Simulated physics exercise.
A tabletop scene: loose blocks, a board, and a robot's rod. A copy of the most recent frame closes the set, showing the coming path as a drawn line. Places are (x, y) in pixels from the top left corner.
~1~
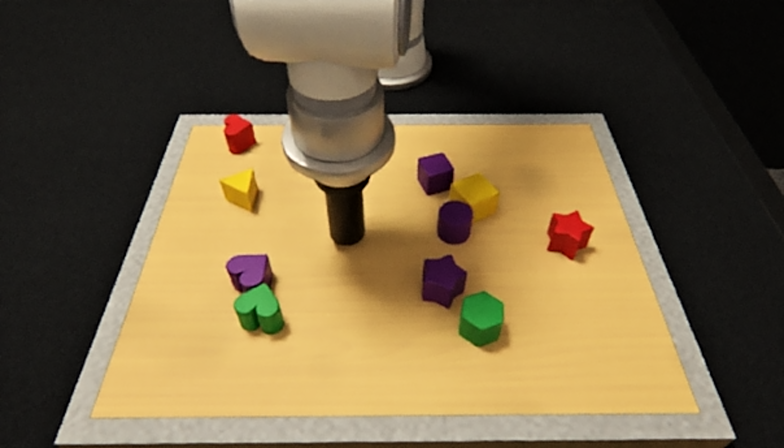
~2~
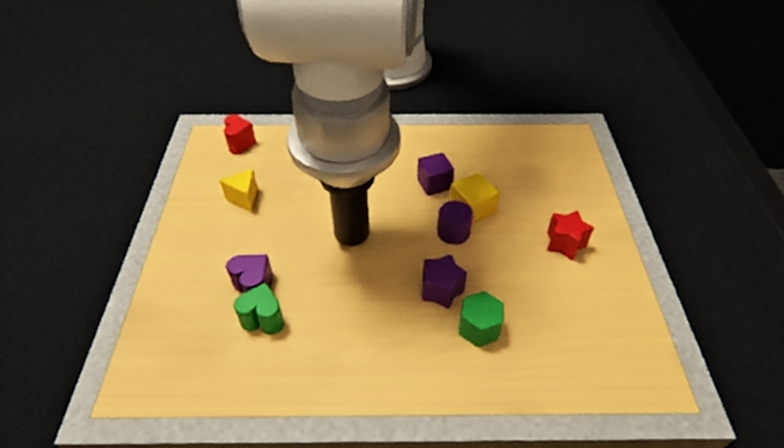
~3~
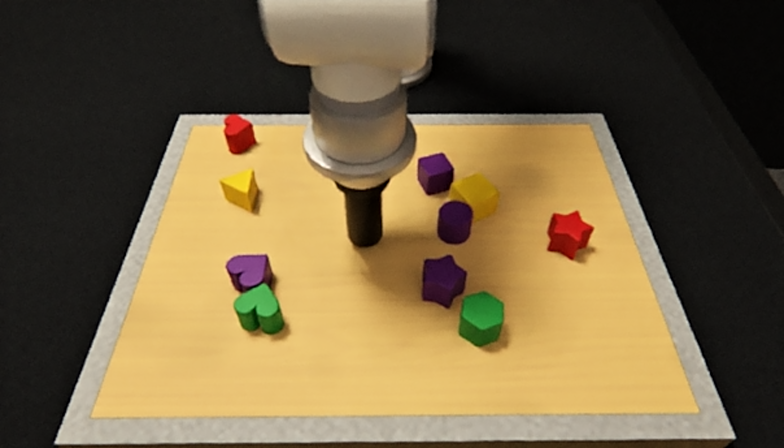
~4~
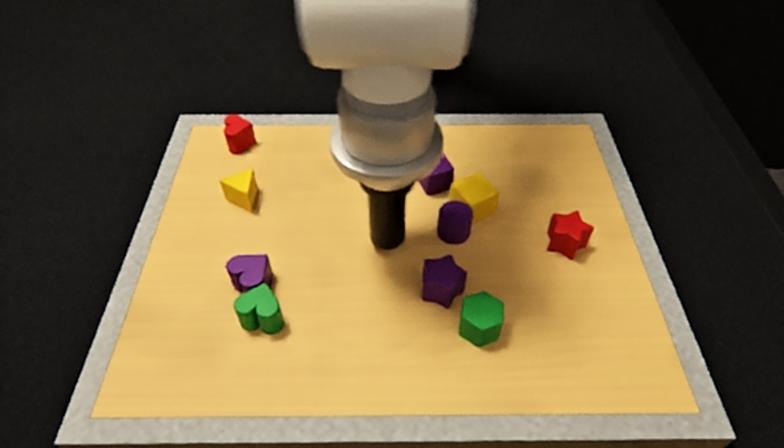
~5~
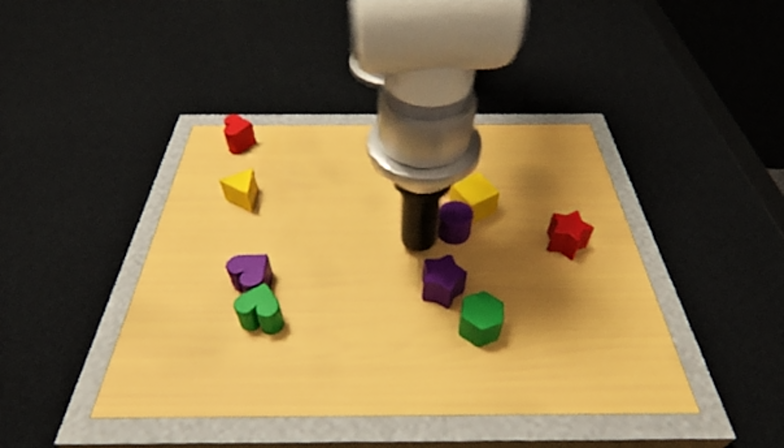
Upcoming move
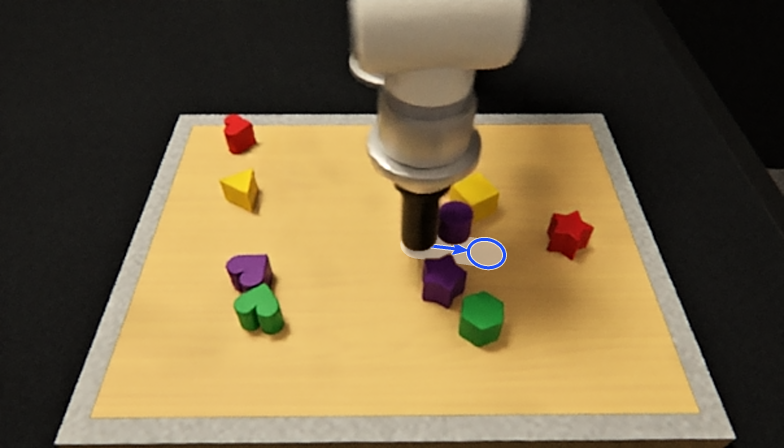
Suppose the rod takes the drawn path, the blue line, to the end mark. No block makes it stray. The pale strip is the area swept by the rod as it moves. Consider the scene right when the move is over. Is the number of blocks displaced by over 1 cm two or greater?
Short answer: Yes.
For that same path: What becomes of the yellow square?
It does get moved.
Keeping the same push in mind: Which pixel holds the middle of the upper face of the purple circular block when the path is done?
It ends at (503, 210).
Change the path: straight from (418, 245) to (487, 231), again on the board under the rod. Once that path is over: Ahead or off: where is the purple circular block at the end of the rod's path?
When the path is over, you would find the purple circular block still in front of the rod.
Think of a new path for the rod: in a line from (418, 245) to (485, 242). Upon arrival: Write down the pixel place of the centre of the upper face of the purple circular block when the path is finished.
The middle of its top is at (511, 203).
Path on the board, from (418, 245) directly to (486, 253).
What follows on the original path. Halfway along, rod at (454, 242); purple circular block at (481, 211); yellow square at (482, 184), turned 30° anticlockwise.
At the end, rod at (488, 247); purple star-shaped block in place; purple circular block at (503, 210); yellow square at (485, 182), turned 45° anticlockwise.
